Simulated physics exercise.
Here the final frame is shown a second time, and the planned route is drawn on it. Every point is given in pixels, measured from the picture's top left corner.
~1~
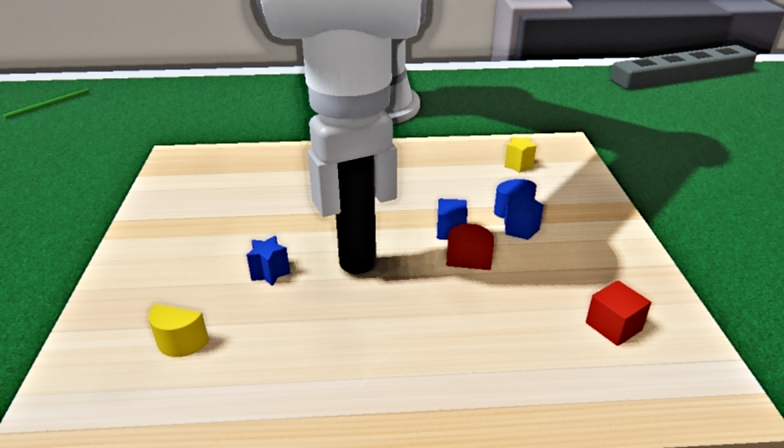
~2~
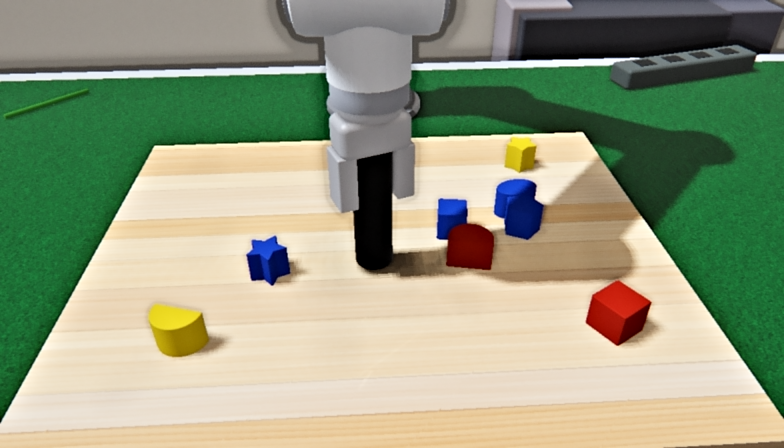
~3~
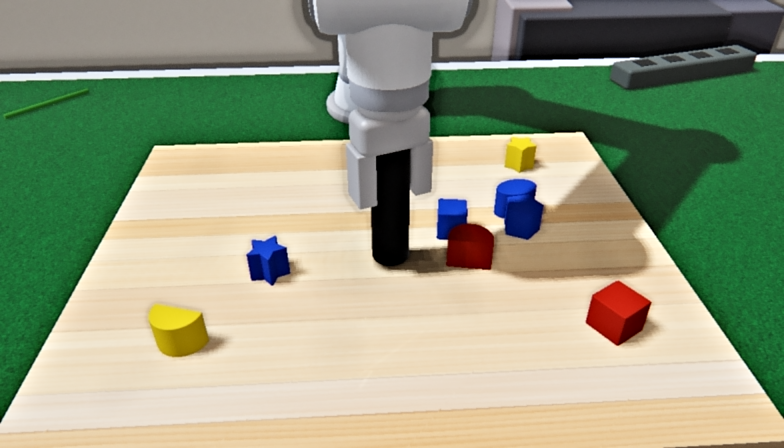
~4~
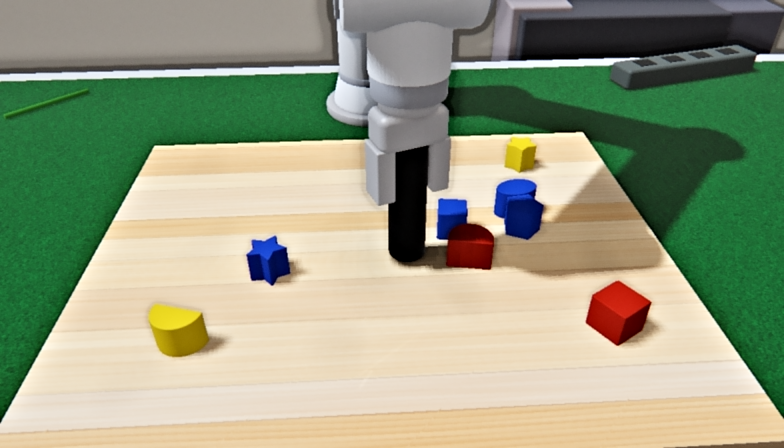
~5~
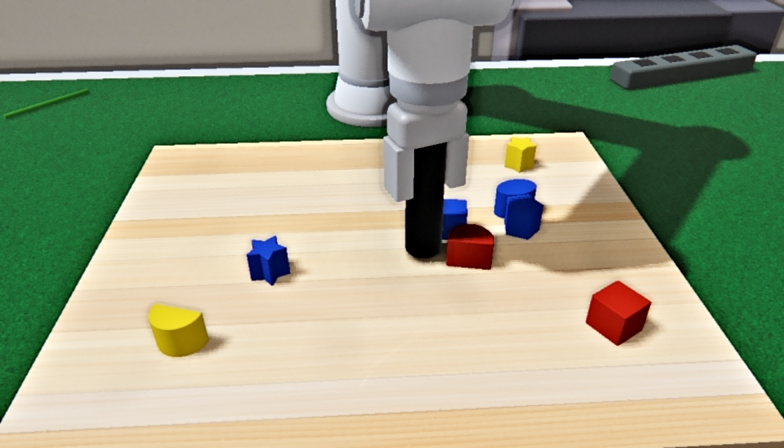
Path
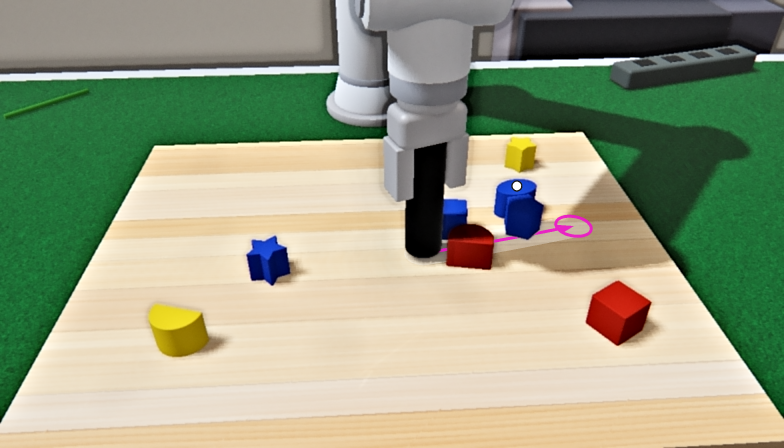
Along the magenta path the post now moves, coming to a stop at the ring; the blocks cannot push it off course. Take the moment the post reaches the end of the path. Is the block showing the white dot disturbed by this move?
The block stays on its spot.
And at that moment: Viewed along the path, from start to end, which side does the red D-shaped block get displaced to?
It is displaced to the right.
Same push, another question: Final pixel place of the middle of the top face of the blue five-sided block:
Its top face will be centred at roughly (573, 183).
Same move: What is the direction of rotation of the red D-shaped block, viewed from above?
Looking from above, the answer is clockwise.
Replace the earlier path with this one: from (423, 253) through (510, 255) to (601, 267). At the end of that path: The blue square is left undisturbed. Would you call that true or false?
That statement is accurate.
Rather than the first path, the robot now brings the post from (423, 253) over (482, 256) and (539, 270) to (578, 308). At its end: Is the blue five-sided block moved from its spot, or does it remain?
At the end of the path, the blue five-sided block remains in its old spot.
The drawn path runs from (423, 253) directly to (573, 226); the dot is on the blue oval block.
What follows on the original path. One third of the way, post (476, 238); blue square (458, 202), turned 20° anticlockwise; red D-shaped block (511, 237), turned 50° clockwise.
Two thirds of the way, post (527, 229); blue square (458, 202), turned 20° anticlockwise; red D-shaped block (521, 238), turned 75° clockwise; blue five-sided block (552, 195), turned 20° anticlockwise.
At the end, post (575, 220); blue square (458, 202), turned 20° anticlockwise; red D-shaped block (521, 238), turned 75° clockwise; blue oval block not moved; blue five-sided block (573, 183), turned 100° anticlockwise.
